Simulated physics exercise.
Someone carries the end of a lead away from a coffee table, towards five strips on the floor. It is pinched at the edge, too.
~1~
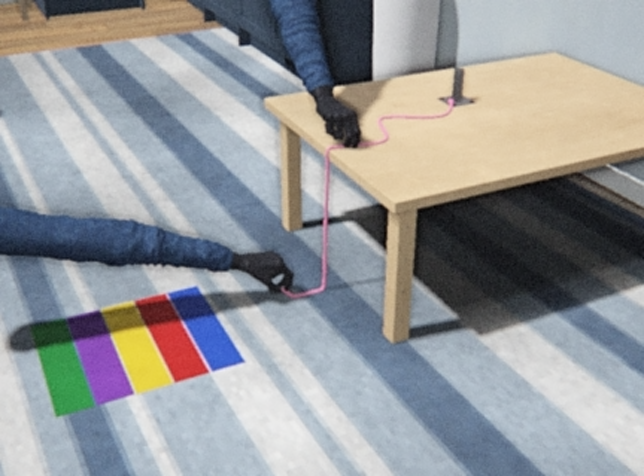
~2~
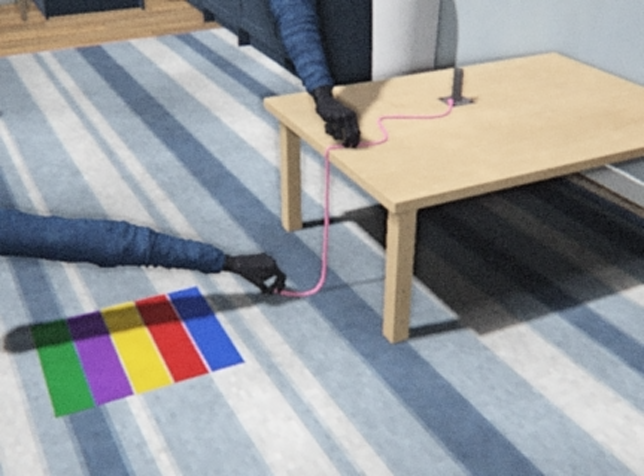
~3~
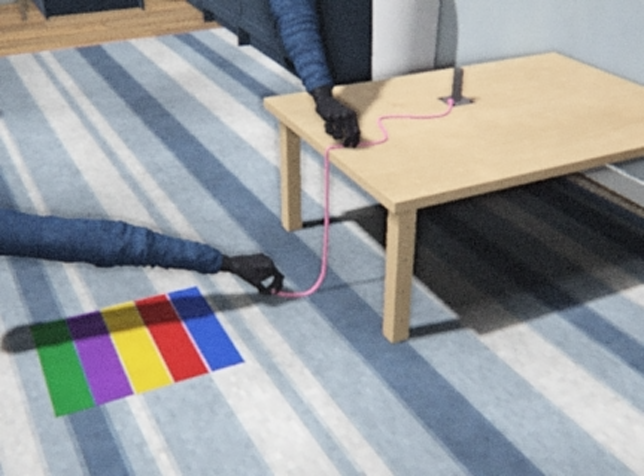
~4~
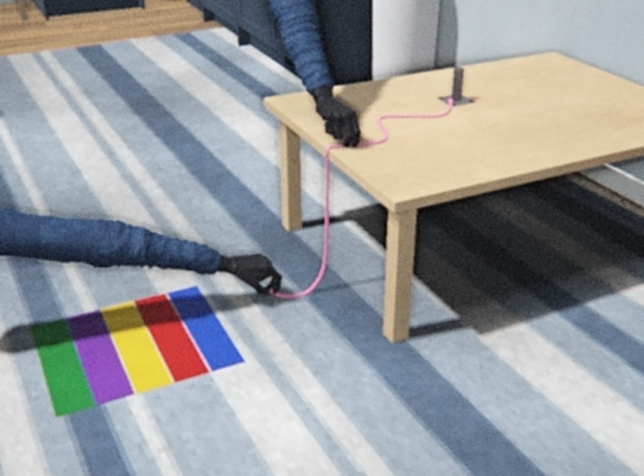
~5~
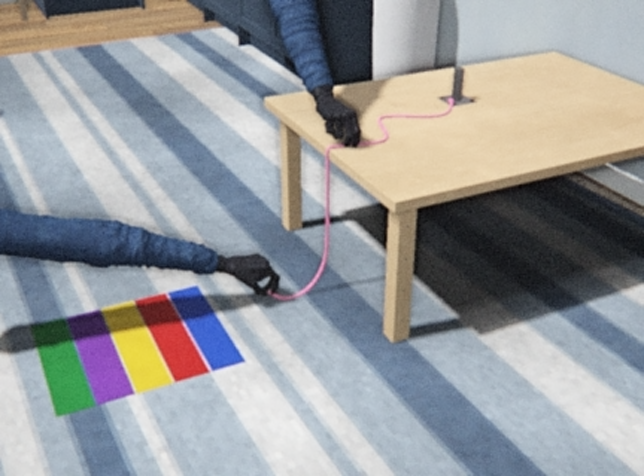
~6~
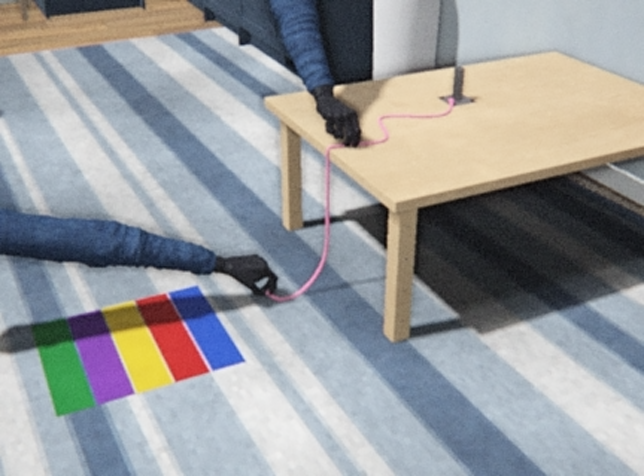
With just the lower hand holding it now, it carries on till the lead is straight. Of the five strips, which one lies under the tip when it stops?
The yellow strip.
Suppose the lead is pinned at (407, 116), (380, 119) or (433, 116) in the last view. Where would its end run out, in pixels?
First try around (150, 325), second around (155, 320), third around (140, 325).
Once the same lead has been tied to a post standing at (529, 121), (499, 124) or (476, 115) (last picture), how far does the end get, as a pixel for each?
In pixels, the answers are (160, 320), (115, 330) and (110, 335).
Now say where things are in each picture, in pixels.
The first frame shows end (283, 289); blue (220, 352); red (185, 362); yellow (147, 372); purple (110, 382); green (70, 394).
The second frame shows end (276, 291); lead through (449, 111) (391, 117) (386, 139) (328, 154) (327, 217) (323, 279).
The third frame shows end (273, 291).
The fourth frame shows end (271, 292); lead through (449, 111) (391, 117) (386, 138) (328, 153) (327, 216) (319, 278).
The fifth frame shows end (269, 292).
The sixth frame shows end (267, 293); lead through (450, 110) (392, 116) (387, 138) (328, 153) (328, 216) (314, 278).
Soon after, end near (197, 311); over blue.
After that, end near (153, 322); over red.
At the stop, end near (126, 329); over yellow. The end stops over the yellow strip.
